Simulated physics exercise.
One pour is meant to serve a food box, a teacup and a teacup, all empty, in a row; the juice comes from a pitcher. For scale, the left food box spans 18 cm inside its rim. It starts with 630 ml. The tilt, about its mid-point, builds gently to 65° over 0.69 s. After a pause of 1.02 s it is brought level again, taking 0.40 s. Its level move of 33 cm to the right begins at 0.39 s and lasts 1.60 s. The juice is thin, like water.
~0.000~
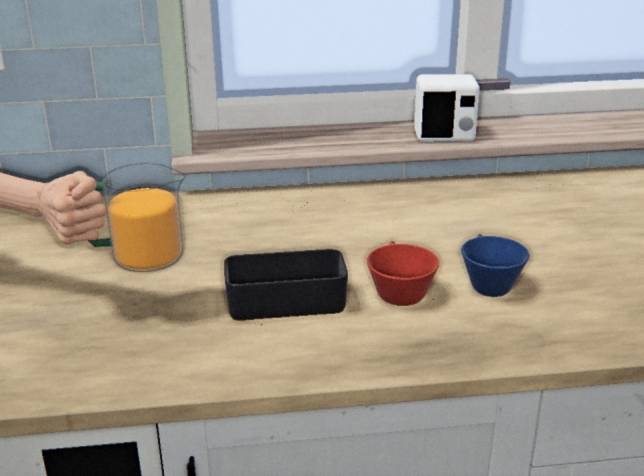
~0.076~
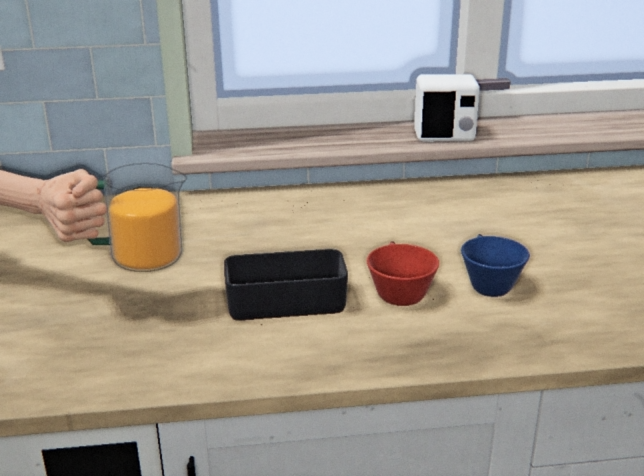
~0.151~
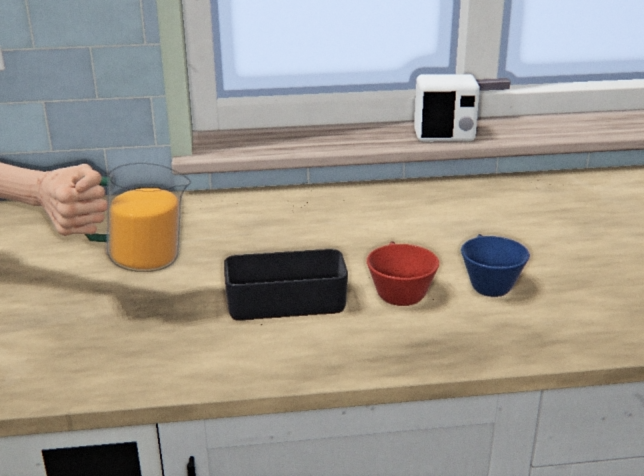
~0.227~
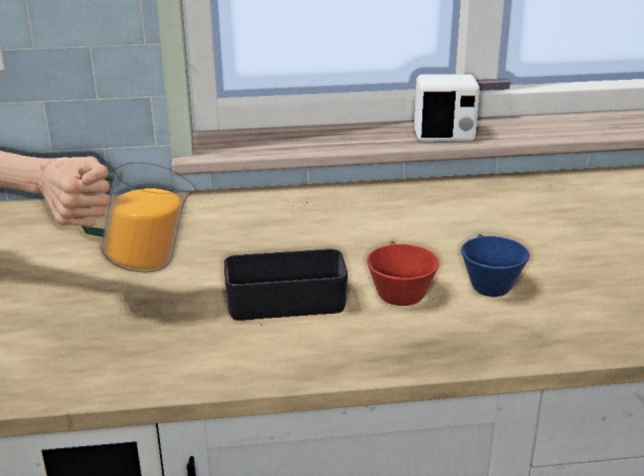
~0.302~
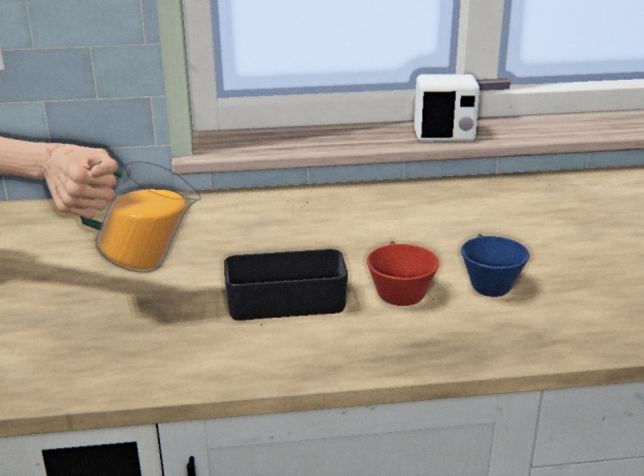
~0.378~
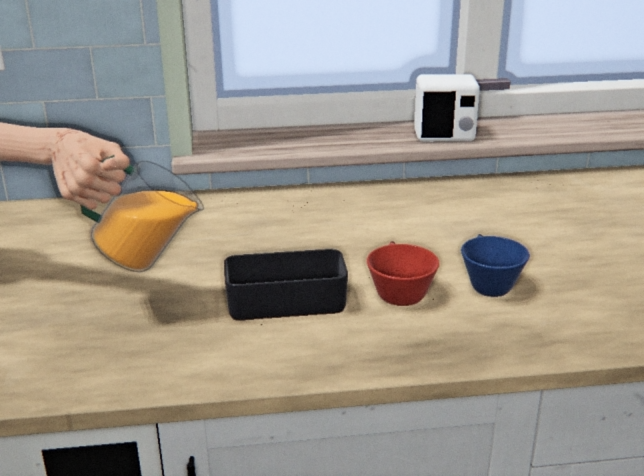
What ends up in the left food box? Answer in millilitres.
The left food box gets about 220 ml.
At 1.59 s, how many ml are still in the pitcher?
About 310 ml.
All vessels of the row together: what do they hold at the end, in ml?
Close to 280 ml.
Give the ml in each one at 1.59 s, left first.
Roughly 220 ml left, 40 ml middle, 0 ml right.
Then, 0.86 s in, the tilt is 65° and from the left they hold 100 ml, 0 ml, 0 ml, the pitcher 475 ml, and 0 ml is on the worktop.
Then, 1.22 s in, the tilt is 65° and from the left they hold 215 ml, 0 ml, 0 ml, the pitcher 375 ml, and 5 ml is on the worktop.
Then, 1.59 s in, the tilt is 65° and from the left they hold 215 ml, 35 ml, 0 ml, the pitcher 310 ml, and 30 ml is on the worktop.
Then, 1.99 s in, the tilt is 13° and from the left they hold 215 ml, 65 ml, 0 ml, the pitcher 275 ml, and 65 ml is on the worktop.
Finally, from the left they hold 215 ml, 65 ml, 0 ml, the pitcher 275 ml, and 70 ml is on the worktop.
